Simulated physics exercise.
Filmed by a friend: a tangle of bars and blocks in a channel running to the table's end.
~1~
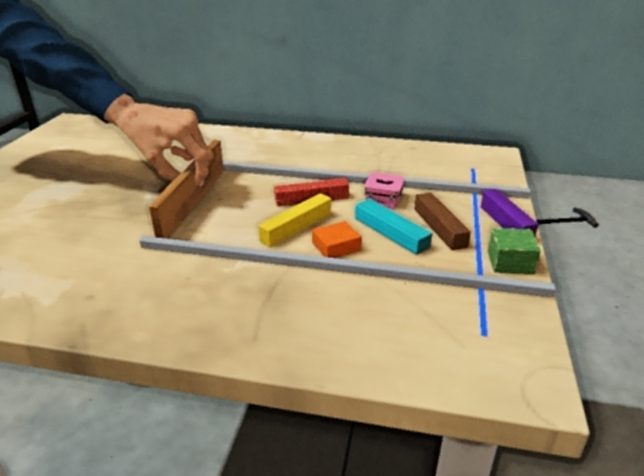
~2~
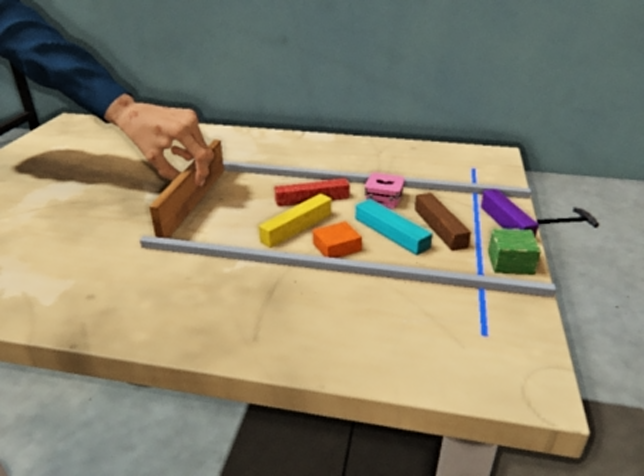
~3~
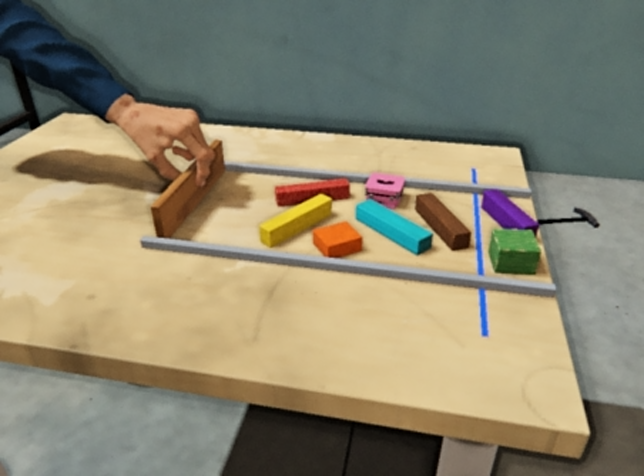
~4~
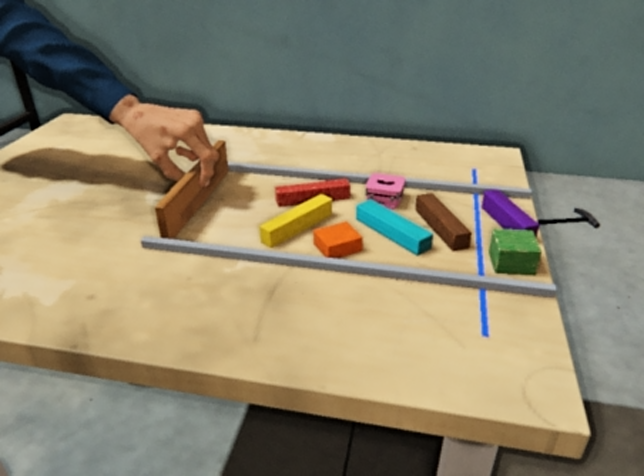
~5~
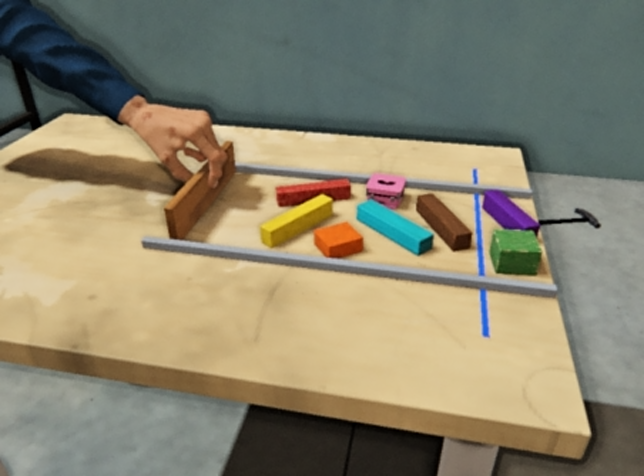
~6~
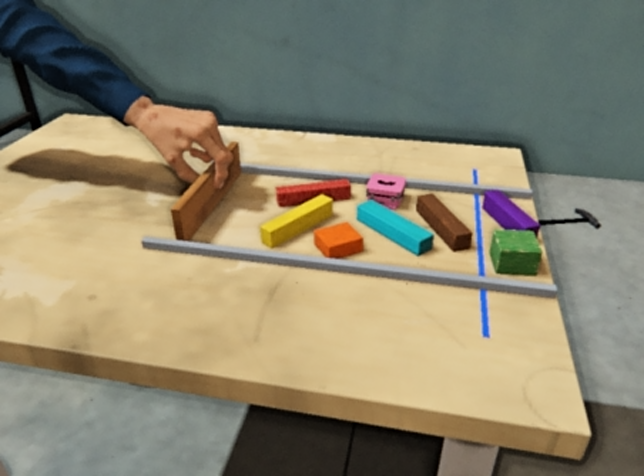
A hand in a dark blue sleeve holds an upright wooden board at the left end of a railed channel on a pale tabletop, seen from above at an angle. Between the rails lie red, yellow, orange, pink, turquoise and brown pieces, with purple and green ones right of a blue line. The hand slides the board slightly rightward, touching none, while they stay still.
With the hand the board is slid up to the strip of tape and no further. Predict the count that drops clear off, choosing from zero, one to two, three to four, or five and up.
I predict the tally of drops will be above two but under five.
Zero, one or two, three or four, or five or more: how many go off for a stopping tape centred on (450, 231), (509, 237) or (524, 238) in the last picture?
So, tape by tape, it's 1 or 2, then five or over, then five or over.
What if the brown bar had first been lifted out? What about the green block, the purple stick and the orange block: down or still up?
Well, the green block topples off, the purple stick topples off and the orange block is left in place.
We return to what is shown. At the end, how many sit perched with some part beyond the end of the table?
As for overhanging, the count is 4.
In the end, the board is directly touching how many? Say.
2.
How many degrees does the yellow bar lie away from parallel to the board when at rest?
About 0°.
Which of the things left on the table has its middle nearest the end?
Closest at the end: The pink case.
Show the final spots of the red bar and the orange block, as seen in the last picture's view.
Middles: Around (510, 207) and around (529, 267).
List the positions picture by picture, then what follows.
In the first picture, purple stick (508, 215); green block (513, 251); brown bar (441, 220); board (191, 186); tape (477, 233).
In the second picture, green block (513, 251); yellow bar (297, 220).
In the third picture, brown bar (441, 220); turquoise stick (392, 226).
In the fourth picture, purple stick (509, 216); orange block (338, 241).
In the fifth picture, green block (515, 252); red bar (314, 193).
In the sixth picture, purple stick (509, 216); green block (515, 252); brown bar (442, 221); board (210, 188); tape (479, 234).
Early on, none off yet; purple stick at rest near (509, 216); green block at rest near (515, 252); brown bar at rest near (442, 221).
A while later, none off yet; purple stick at rest near (509, 216); green block moving near (520, 253); brown bar travelled a little near (482, 234).
Finally, the number that fall off is three or four; lost, brown bar, green block and purple stick.
